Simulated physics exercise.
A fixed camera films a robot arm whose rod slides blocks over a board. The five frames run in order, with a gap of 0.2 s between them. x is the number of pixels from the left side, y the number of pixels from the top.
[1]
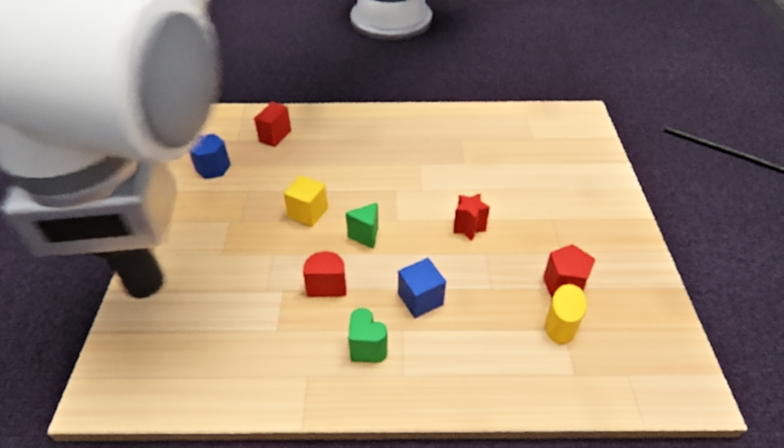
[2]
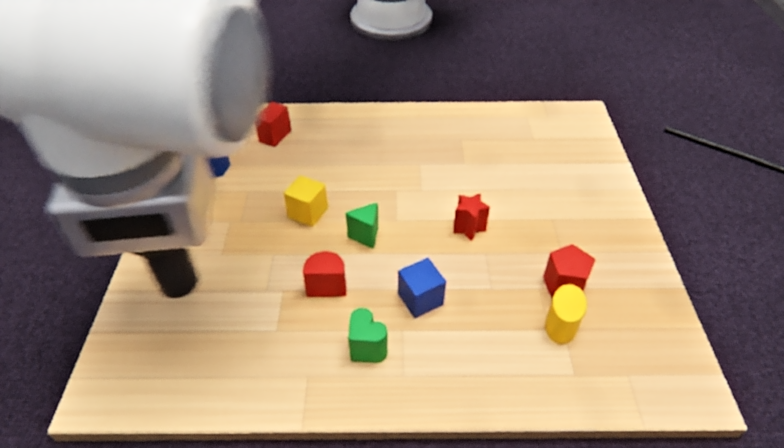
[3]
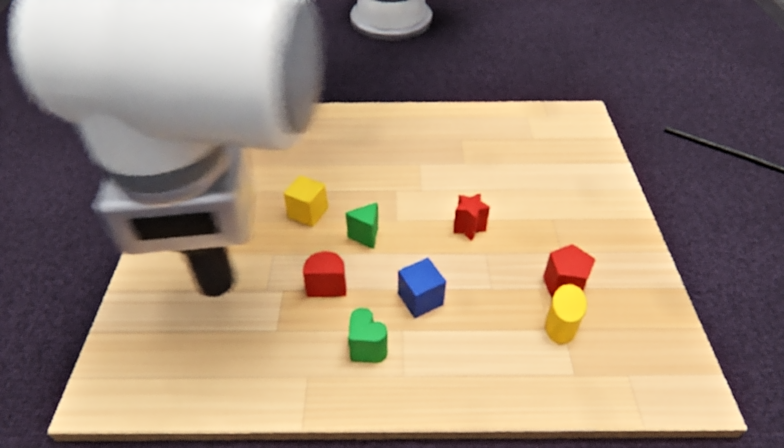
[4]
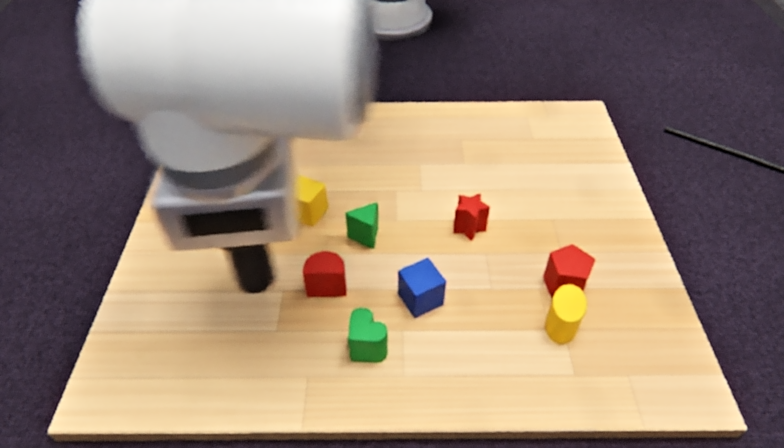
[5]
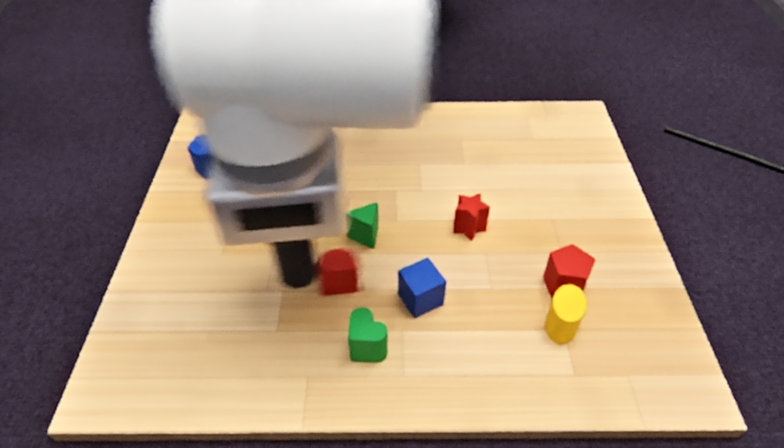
On a wooden board scattered with small colored blocks, a white robotic arm with a dark rod moves steadily right from the left side, reaches the red half-round block, and nudges it slightly right while nearby blocks stay still.
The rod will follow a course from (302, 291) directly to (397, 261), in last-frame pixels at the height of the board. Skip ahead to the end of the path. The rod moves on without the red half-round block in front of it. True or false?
That is false.
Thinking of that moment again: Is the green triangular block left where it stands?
That would be a yes.
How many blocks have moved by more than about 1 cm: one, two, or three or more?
The count will be 1.
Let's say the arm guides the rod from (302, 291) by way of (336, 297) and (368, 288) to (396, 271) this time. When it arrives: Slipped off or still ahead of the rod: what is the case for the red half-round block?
The rod still has the red half-round block in front of it when the path ends.
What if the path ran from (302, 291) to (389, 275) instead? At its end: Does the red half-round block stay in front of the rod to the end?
Final answer: Yes.
The first path, step by step. Halfway along, rod (349, 259); red half-round block (388, 246).
At the end, rod (397, 243); red half-round block (436, 233); green triangular block still.
